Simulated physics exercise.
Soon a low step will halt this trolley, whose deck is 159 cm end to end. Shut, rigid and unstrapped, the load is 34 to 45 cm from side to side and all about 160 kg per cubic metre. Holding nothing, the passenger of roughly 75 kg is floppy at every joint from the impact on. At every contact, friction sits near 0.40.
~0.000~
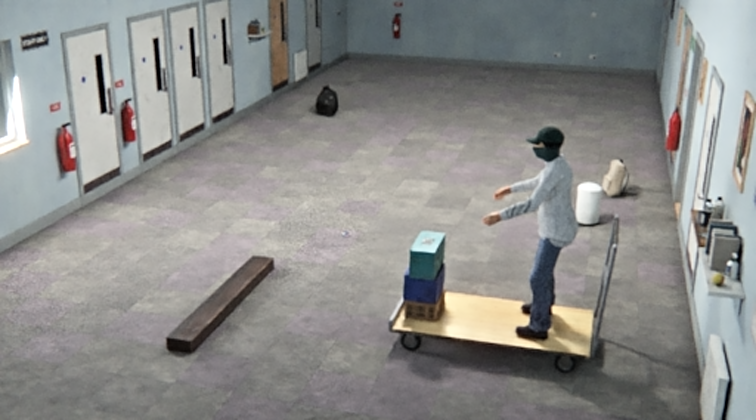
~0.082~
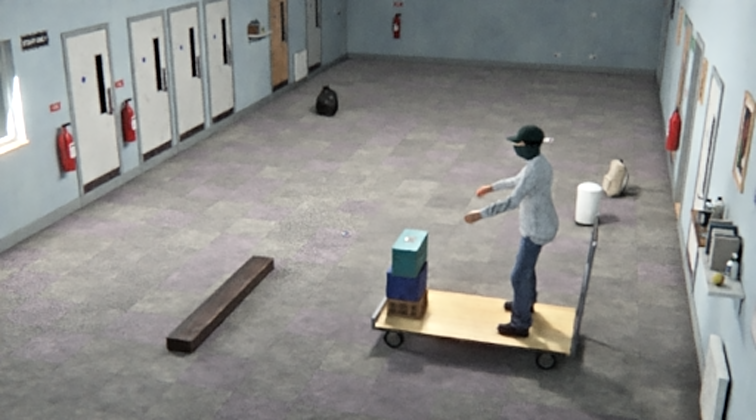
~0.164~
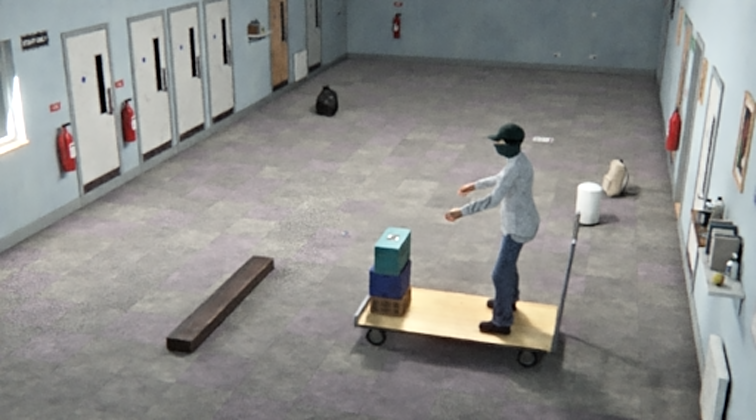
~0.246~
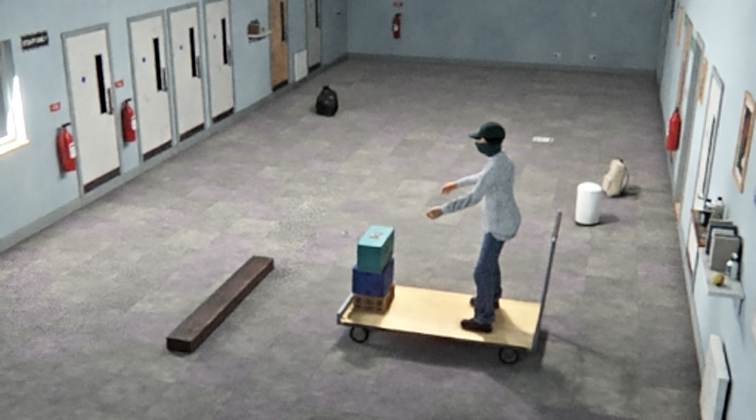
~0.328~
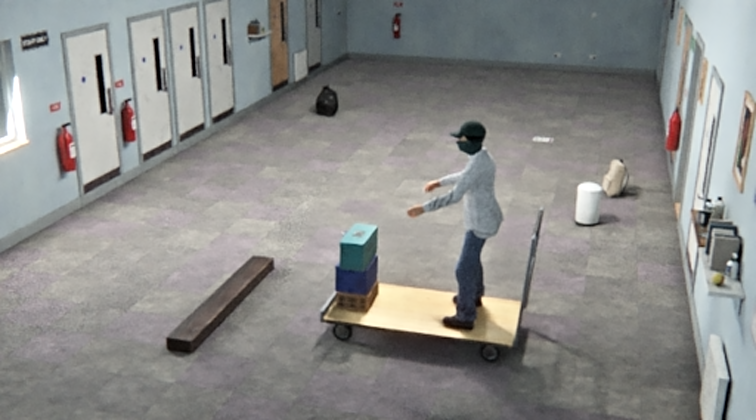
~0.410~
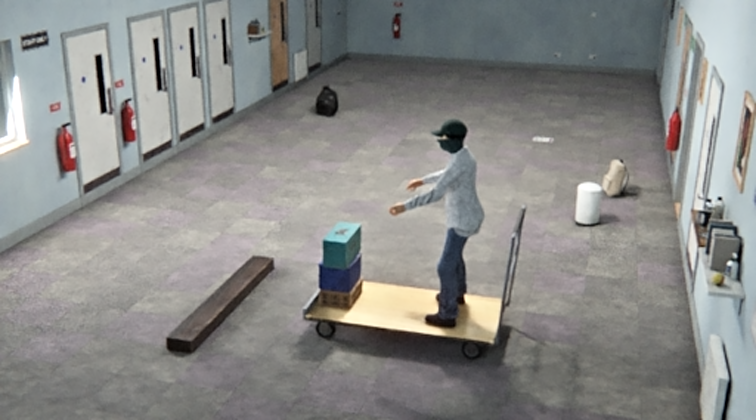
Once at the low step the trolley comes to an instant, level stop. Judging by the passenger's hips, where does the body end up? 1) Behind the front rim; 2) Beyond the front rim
Answer: 1.
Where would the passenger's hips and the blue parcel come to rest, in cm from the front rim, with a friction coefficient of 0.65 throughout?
The hips would stop 30 behind the front rim, and the blue one 30 past it.
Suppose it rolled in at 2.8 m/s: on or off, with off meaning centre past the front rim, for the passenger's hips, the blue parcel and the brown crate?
Hips: Lost; blue: Lost; brown: Kept.
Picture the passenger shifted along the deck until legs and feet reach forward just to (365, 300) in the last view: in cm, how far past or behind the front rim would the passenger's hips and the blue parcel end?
Result: Hips 50 cm beyond the rim; blue 140 cm beyond it.
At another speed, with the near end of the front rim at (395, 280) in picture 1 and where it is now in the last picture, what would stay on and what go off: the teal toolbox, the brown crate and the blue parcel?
In that case teal off, brown on, blue off.
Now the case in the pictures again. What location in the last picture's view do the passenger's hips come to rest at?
(255, 260).
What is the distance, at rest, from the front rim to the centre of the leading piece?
Roughly 80 centimetres beyond the front rim.
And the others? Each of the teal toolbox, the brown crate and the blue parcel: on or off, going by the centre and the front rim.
By the last picture you'd see teal shed, brown retained and blue shed.
Impact comes at 0.89 s.
After 1.44 s the passenger's hips are 61 cm behind the rim, near (288, 247) in the last picture's view.
After 1.89 s the passenger's hips are 26 cm behind the rim, near (251, 249) in the last picture's view.
At rest, 3.9 s, past the rim, teal toolbox and blue parcel; behind it, brown crate and the passenger's hips.
